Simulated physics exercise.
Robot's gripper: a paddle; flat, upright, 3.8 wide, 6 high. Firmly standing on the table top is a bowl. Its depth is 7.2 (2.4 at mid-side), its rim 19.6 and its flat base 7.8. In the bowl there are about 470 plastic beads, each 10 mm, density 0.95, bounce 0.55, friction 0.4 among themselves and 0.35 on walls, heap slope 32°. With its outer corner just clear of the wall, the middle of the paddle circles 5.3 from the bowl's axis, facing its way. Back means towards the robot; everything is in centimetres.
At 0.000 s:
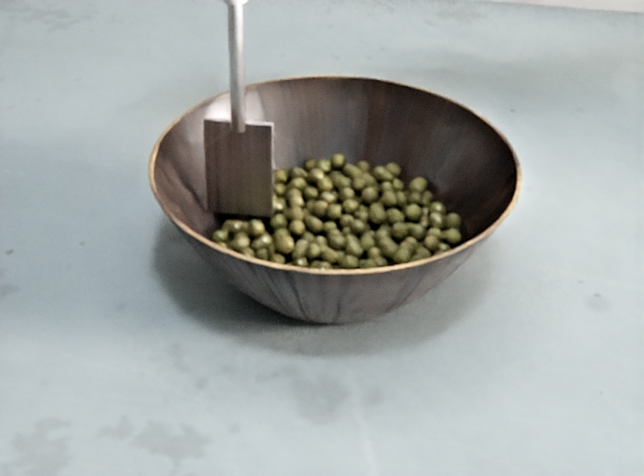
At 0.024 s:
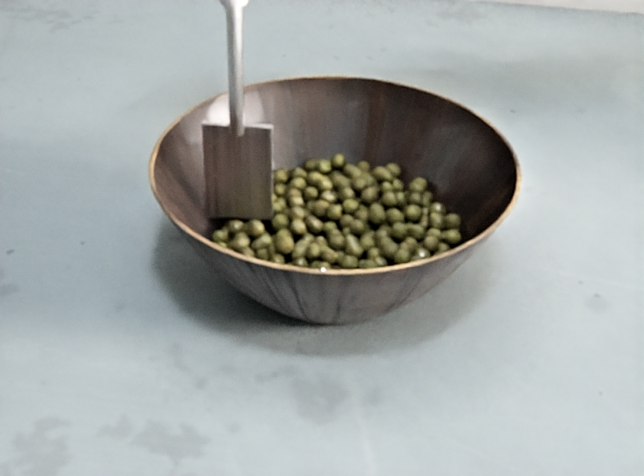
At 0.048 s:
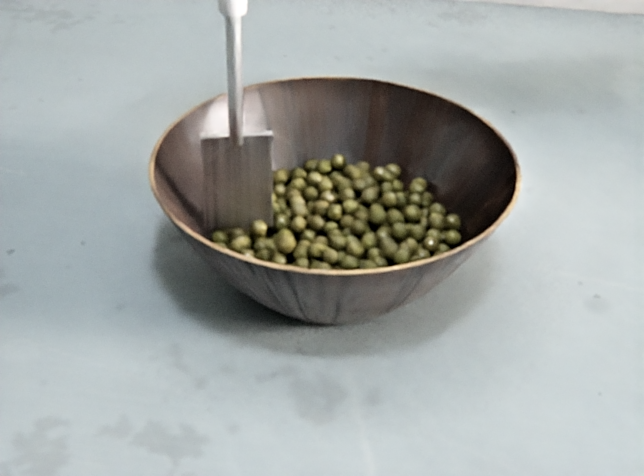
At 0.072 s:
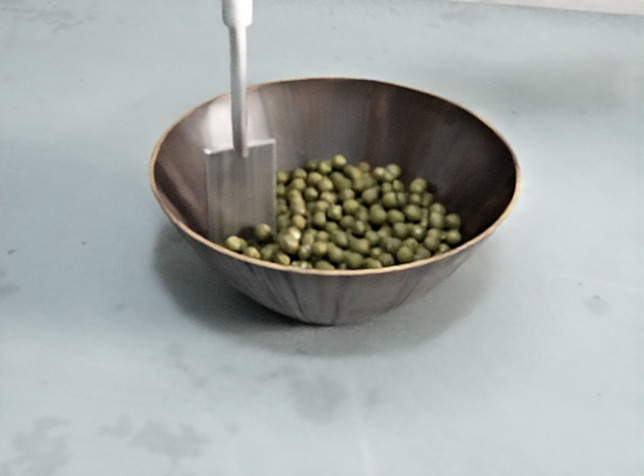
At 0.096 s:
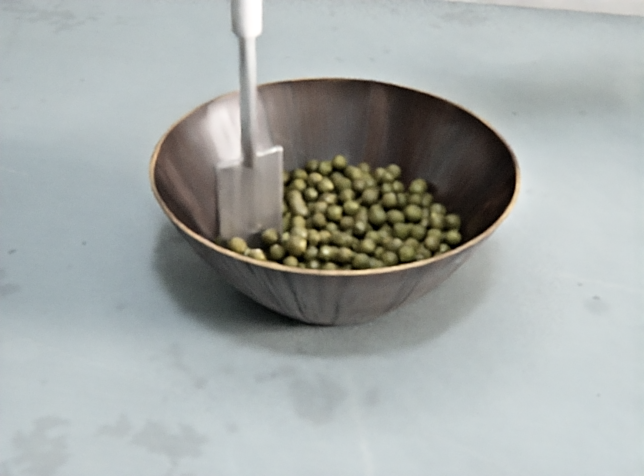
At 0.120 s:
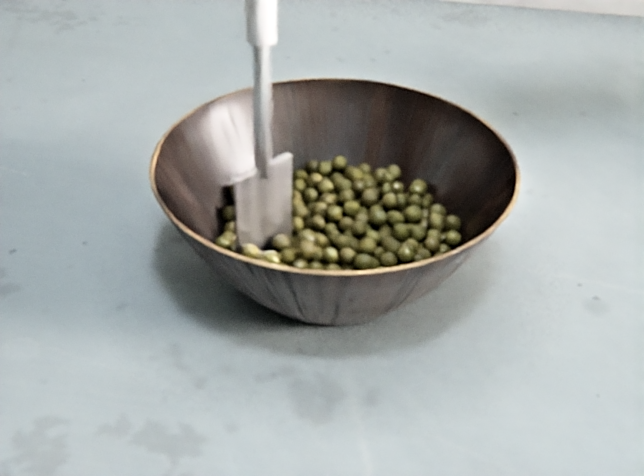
On a pale blue-grey tabletop, a flat metal paddle sweeping slowly through green beads along the left side of a dark bowl.
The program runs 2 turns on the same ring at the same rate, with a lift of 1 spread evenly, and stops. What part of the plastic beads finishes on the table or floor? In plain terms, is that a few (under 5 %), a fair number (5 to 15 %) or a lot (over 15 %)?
A few, under 5 %.
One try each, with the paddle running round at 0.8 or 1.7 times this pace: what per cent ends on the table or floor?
Around 0 percent for the first try and 10 percent for the second.
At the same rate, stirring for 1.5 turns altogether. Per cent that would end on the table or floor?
Estimate: Near 0 %.
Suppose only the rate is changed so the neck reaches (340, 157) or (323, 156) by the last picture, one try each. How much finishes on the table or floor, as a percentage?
So, roughly 15 percent the first time and 10 percent the second.
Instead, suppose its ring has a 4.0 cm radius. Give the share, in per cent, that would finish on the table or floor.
Then about 0 per cent.
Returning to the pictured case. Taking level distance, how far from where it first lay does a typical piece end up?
1 centimetres.
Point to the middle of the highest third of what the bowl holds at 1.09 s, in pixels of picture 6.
Top-third centre at approx. (369, 215).
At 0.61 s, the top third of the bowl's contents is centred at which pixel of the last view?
The top third is centred near (286, 201) in the last picture.
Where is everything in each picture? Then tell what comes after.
The paddle neck at (237, 96), 0° round; upper third of the load around (340, 227), from x 220 to 455, top at y 160; 470 in the bowl, in the first picture.
The paddle neck at (236, 99), 4° round; upper third of the load around (340, 227), from x 220 to 455, top at y 160, in the second picture.
The paddle neck at (236, 109), 15° round; upper third of the load around (340, 227), from x 220 to 455, top at y 160, in the third picture.
The paddle neck at (239, 120), 28° round; upper third of the load around (340, 231), from x 220 to 455, top at y 165, in the fourth picture.
The paddle neck at (248, 131), 41° round; upper third of the load around (345, 234), from x 220 to 455, top at y 165, in the fifth picture.
The paddle neck at (262, 141), 54° round; upper third of the load around (347, 234), from x 220 to 455, top at y 165; 470 in the bowl, in the sixth picture.
After 0.61 s, 316° round, highest piece 7 above the table; 468 in the bowl, 2 on the table or floor.
After 1.09 s, 218° round, highest piece 7 above the table; 468 in the bowl, 2 on the table or floor.
After 1.53 s, 0° round, highest piece 6 above the table; 467 in the bowl, 3 on the table or floor.
After 2.23 s, 0° round, highest piece 6 above the table; 467 in the bowl, 3 on the table or floor.
In the end, 467 in the bowl, 3 on the table or floor. That is 1 % on the table or floor.
